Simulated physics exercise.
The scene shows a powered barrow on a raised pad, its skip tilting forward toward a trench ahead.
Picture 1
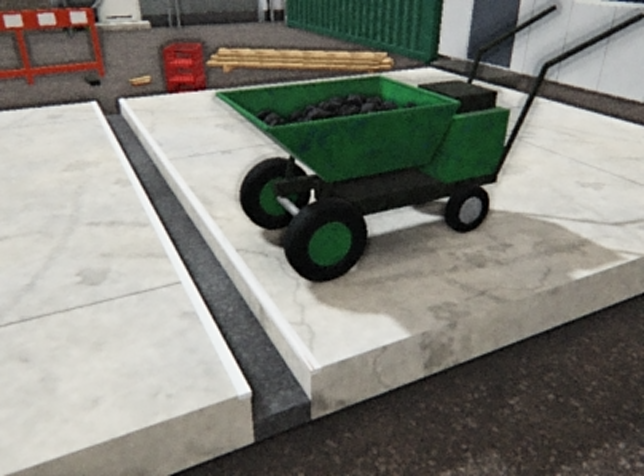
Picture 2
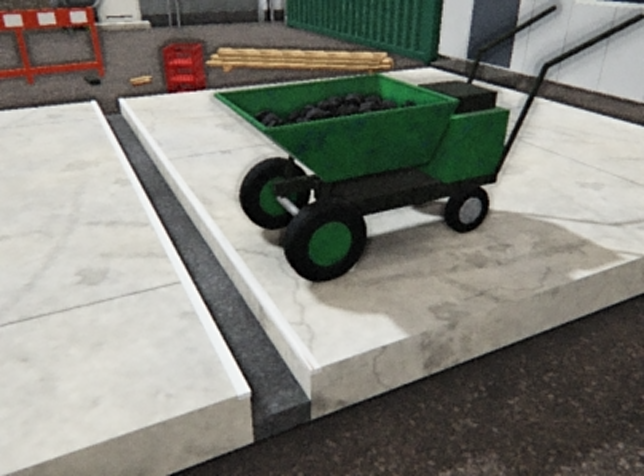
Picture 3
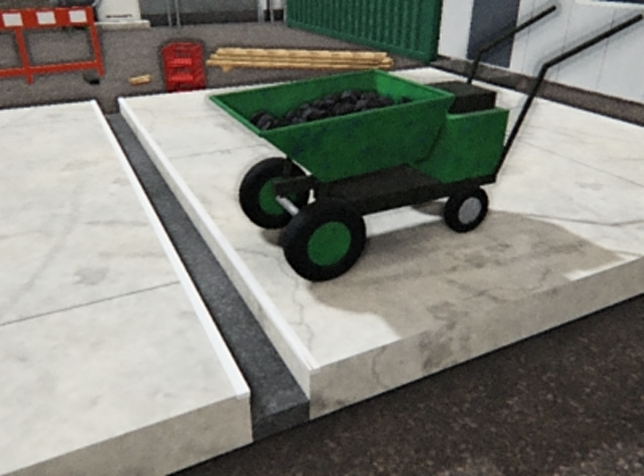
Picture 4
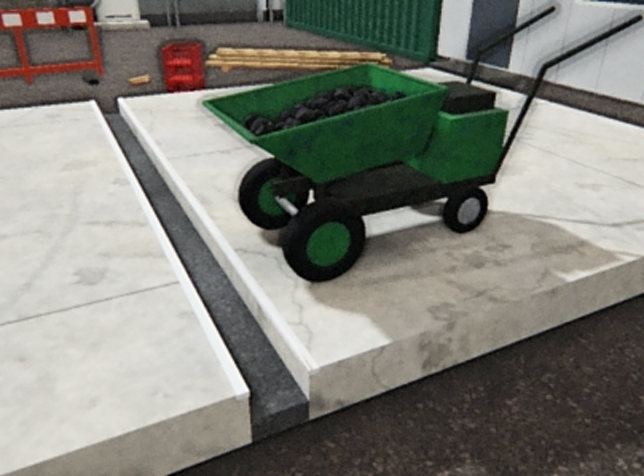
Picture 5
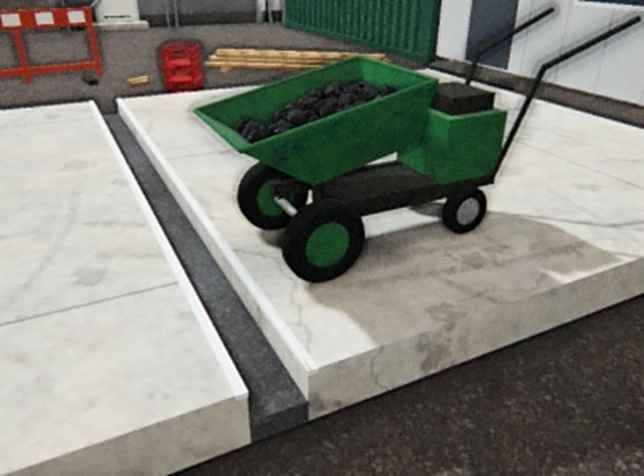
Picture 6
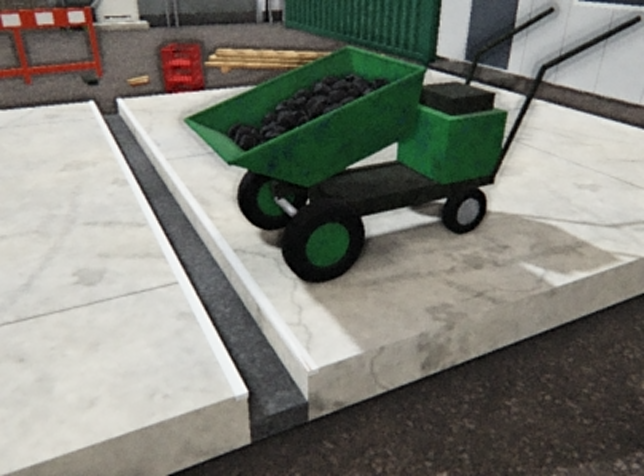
A work yard with pale concrete slabs split by a narrow dark trench is seen from slightly above, at an angle, by a camera that stays practically still. A green barrow with black wheels and handles stands right of the trench, dark lumps in its skip, with an orange barrier, red object and timber behind. The skip, level at first, tilts gradually forward to the left, its back rising clearly while the wheels stay put.
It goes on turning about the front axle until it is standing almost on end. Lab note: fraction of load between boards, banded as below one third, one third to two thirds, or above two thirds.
Band: Below one third.
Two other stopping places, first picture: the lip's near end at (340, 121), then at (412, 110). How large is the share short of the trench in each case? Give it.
Roughly 0 and 40 percent respectively.
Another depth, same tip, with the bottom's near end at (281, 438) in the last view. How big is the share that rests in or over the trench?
The share comes out near 0 percent.
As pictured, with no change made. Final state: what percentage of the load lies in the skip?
It works out to some 45 percent.
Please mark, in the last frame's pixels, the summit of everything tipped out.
About (150, 266).
Just after the last frame, skip tipped steeply; every one in the skip.
A moment on, skip tipped right over; roughly two thirds in the skip; roughly a third beyond it; just a few falling.
Further on, skip tipped right over; roughly half in the skip; roughly half beyond it.
When it is over, skip tipped right over; roughly half in the skip; not one in or heaped over the trench; roughly half beyond it.
